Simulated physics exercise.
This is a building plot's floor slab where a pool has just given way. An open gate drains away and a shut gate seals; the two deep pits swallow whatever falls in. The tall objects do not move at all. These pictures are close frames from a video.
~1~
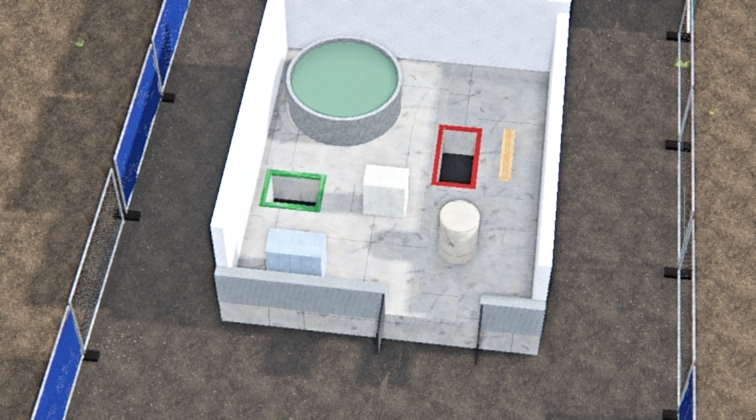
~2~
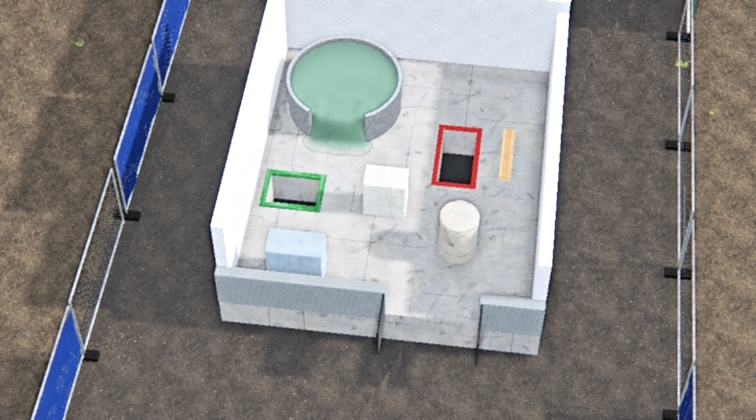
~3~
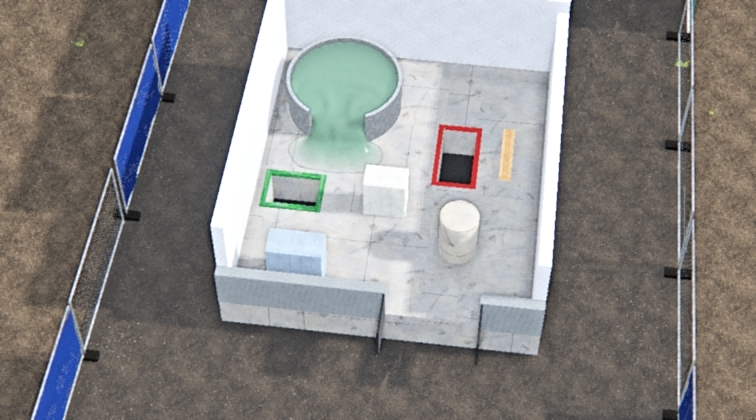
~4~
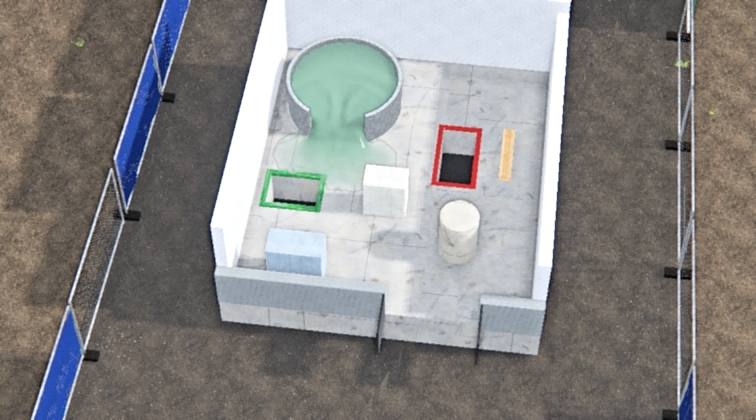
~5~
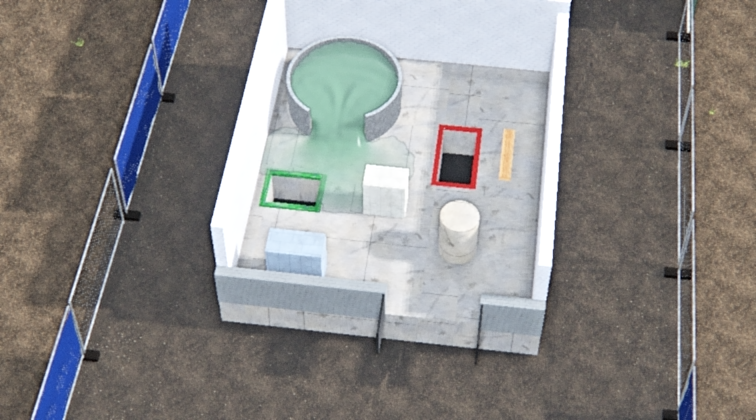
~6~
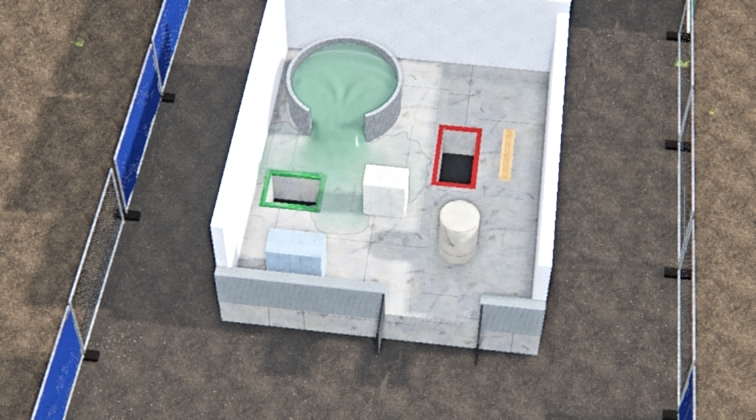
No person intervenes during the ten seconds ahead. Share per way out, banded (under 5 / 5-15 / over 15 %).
In the end the gate ends up mid-range - five to fifteen per cent; the green pit ends up high - past fifteen per cent; the red pit ends up mid-range - five to fifteen per cent.
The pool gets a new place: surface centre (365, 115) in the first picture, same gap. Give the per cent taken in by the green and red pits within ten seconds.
Roughly, in per cent: Green 20, red 15.
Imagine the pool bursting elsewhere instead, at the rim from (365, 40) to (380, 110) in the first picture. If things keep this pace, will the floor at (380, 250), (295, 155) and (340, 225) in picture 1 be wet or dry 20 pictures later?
The first would be still unwetted, the second still unwetted and the third still unwetted.
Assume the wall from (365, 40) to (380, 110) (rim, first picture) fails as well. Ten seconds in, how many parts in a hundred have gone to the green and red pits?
Green: 0 percent; red: 40 percent.
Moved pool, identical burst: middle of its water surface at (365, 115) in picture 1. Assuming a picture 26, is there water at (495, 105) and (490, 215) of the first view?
Reading them in sequence: High and dry, followed by drenched.
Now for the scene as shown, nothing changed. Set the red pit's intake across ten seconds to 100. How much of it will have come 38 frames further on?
Estimate: Roughly 55 %.
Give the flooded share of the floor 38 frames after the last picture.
My estimate is close to 70 per cent.
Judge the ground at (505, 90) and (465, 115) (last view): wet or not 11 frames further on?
High and dry, then high and dry.
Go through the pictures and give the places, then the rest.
The pool at (344, 79) is whole and still, in the first picture.
Water pours out at (337, 136) and has run to (369, 143), in the second picture.
The front is at a hidden place, out from the gap at (337, 137), in the third picture.
The front is at a hidden place, out from the gap at (337, 138), in the fourth picture.
Water pours out at (337, 138) and has run to (357, 210), in the fifth picture.
The front is at (356, 230), out from the gap at (337, 137), in the sixth picture.
A moment on, water covers 30 % of the floor; the gate 0 %, the green pit 8 %, the red pit 0 %.
Next, water covers 45 % of the floor; the gate 0 %, the green pit 15 %, the red pit 1 %.
Then, water covers 60 % of the floor; the gate 2 %, the green pit 21 %, the red pit 3 %.
Later, water covers 70 % of the floor; the gate 4 %, the green pit 31 %, the red pit 4 %.
In the end, water covers 85 % of the floor; the gate 8 %, the green pit 37 %, the red pit 8 %.
